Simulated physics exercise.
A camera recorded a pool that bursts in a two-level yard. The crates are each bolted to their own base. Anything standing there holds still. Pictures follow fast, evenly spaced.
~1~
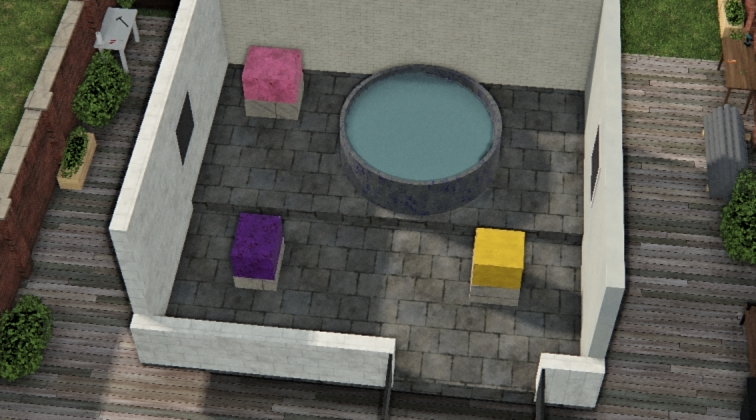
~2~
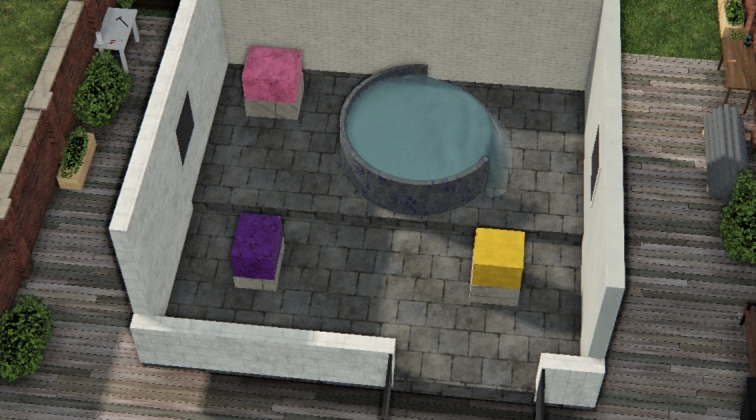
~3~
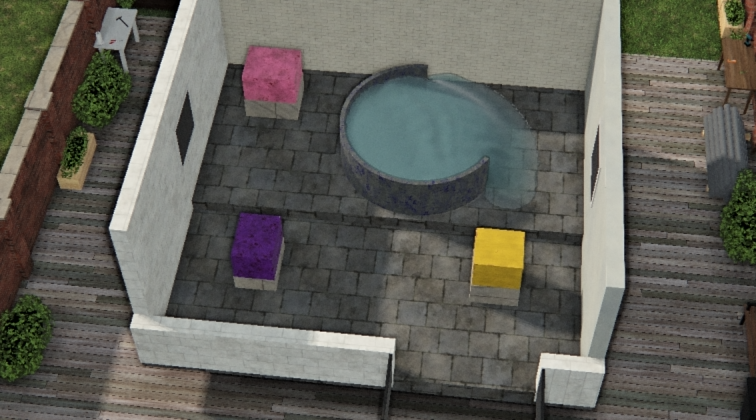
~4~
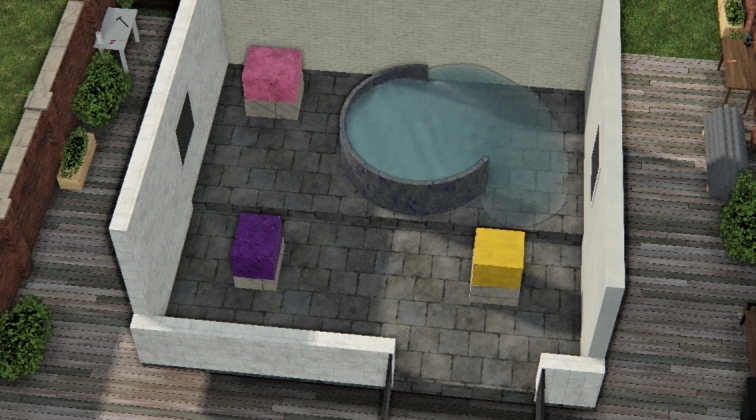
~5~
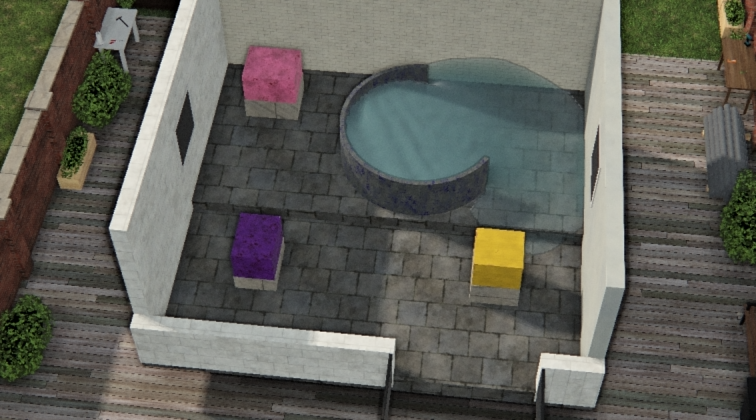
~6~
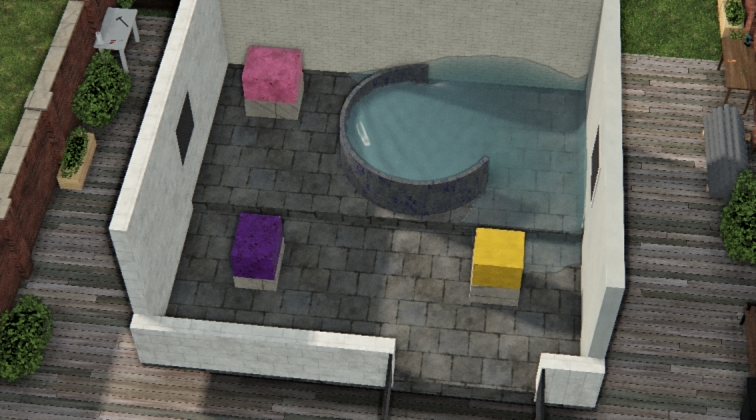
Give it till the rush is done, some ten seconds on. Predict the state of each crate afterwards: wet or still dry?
Afterwards, the pink crate is still dry; the purple crate is still dry; the yellow crate is still dry.
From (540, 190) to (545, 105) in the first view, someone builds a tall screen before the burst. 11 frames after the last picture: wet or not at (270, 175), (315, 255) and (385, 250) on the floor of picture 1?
Outcome by spot, in order - unwatered, unwatered, unwatered.
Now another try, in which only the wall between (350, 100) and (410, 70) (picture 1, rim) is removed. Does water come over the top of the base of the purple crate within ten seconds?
I'd bet purple is doused.
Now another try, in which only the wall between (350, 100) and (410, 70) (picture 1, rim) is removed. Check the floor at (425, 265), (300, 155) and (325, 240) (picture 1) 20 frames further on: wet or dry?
Spared, then sodden, then sodden.
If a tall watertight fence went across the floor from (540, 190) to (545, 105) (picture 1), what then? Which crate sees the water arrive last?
The one in purple is last.
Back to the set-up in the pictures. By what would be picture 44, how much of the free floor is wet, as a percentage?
I reckon 95 per cent or so.
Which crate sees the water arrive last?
That would be the purple one.
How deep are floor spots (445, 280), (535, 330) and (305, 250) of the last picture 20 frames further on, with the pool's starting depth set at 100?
The depth comes out near 6, 14 and 0 per cent.
A moment on, water covers 30 % of the floor; the pink crate water round its plinth, the purple crate not reached, the yellow crate water round its plinth.
Next, water covers 40 % of the floor; the pink crate water round its plinth, the purple crate not reached, the yellow crate water round its plinth.
Then, water covers 60 % of the floor; the pink crate water round its plinth, the purple crate not reached, the yellow crate water round its plinth.
Later, water covers 95 % of the floor; the pink crate water round its plinth, the purple crate water round its plinth, the yellow crate water round its plinth.
In the end, water covers 95 % of the floor; the pink crate stayed above the water, the purple crate stayed above the water, the yellow crate stayed above the water.
